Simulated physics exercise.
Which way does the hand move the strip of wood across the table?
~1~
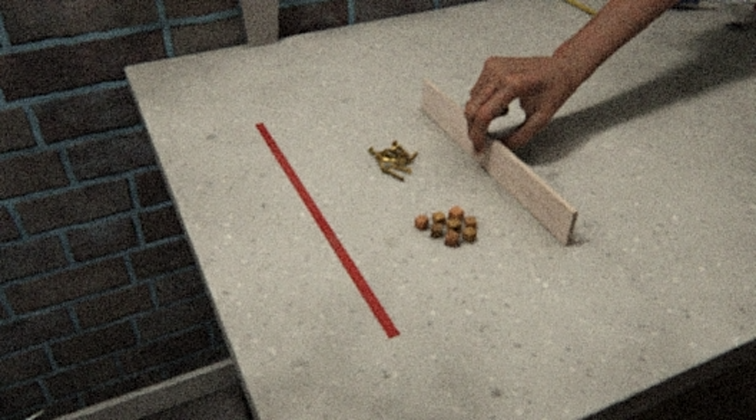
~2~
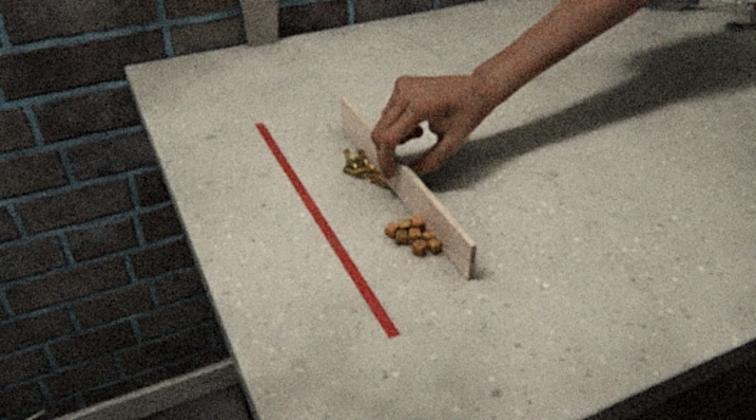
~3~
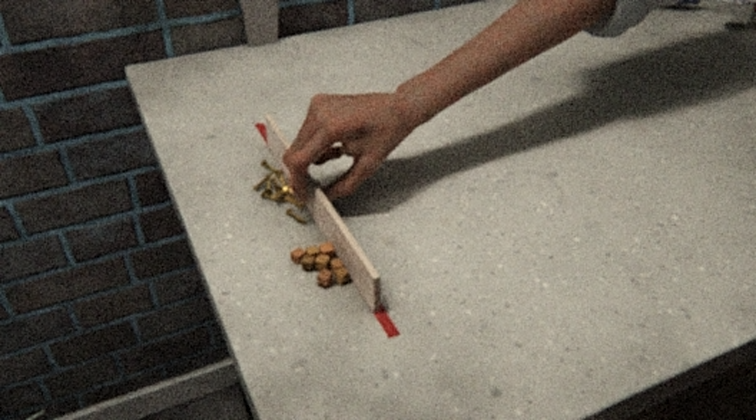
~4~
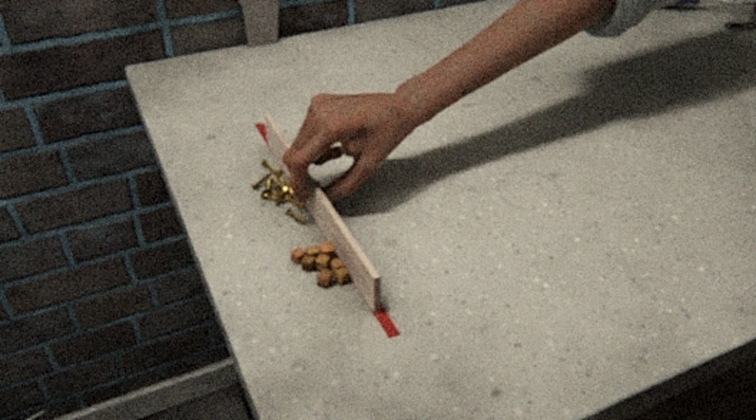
The hand slides the strip of wood to the left, towards the red tape.
